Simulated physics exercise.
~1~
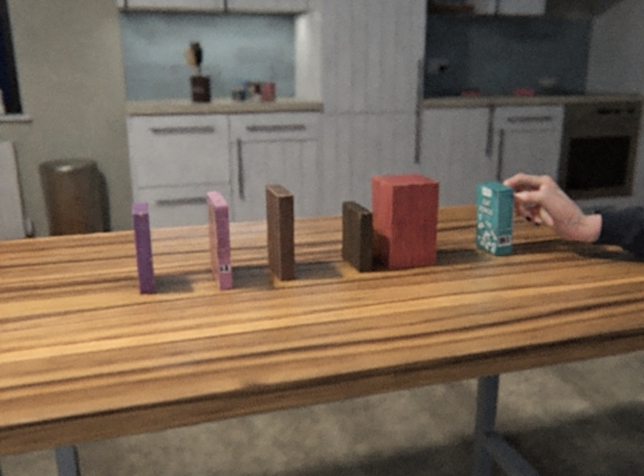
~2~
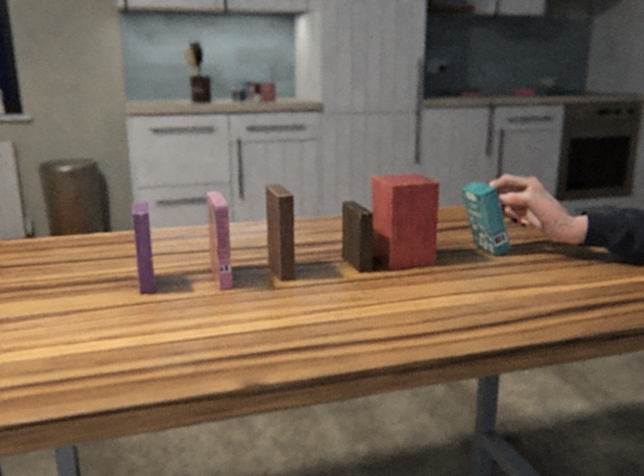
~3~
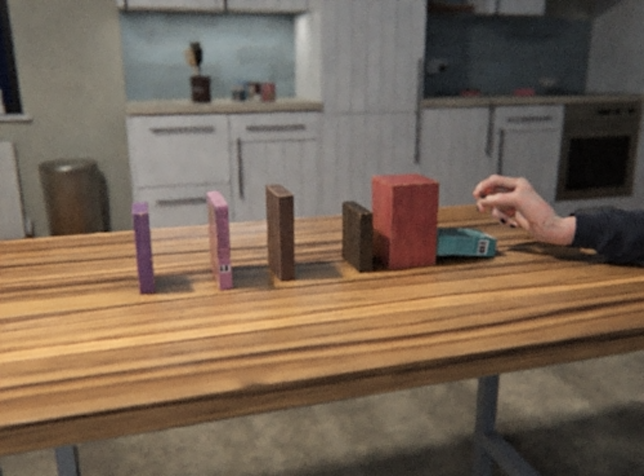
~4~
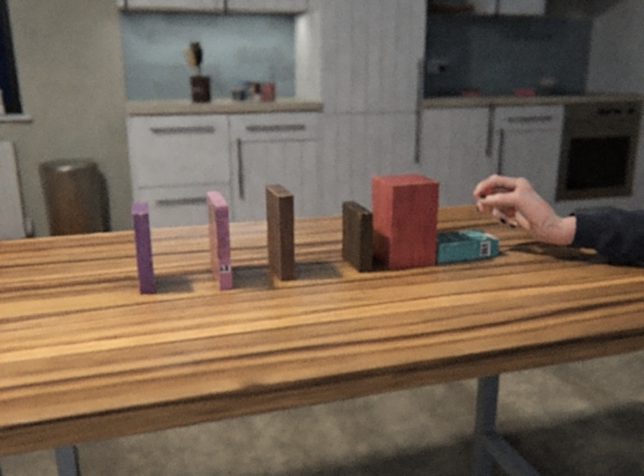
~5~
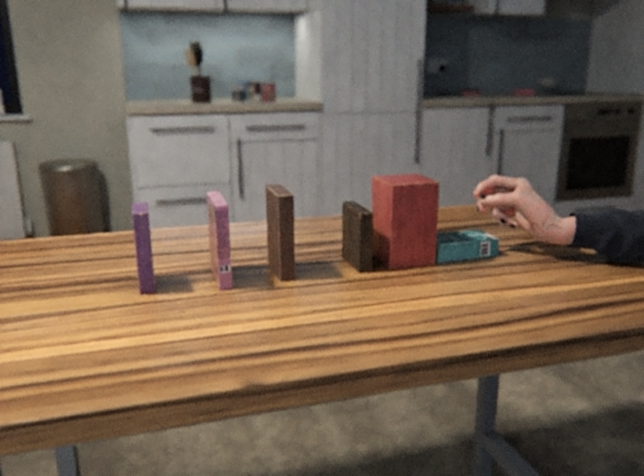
A turquoise packet, tipped leftward by a hand on a striped wooden table, falls onto its side beside a large red block. The block, a black board, a brown board, a pink packet and a purple block all stay standing, while the hand hovers nearby.
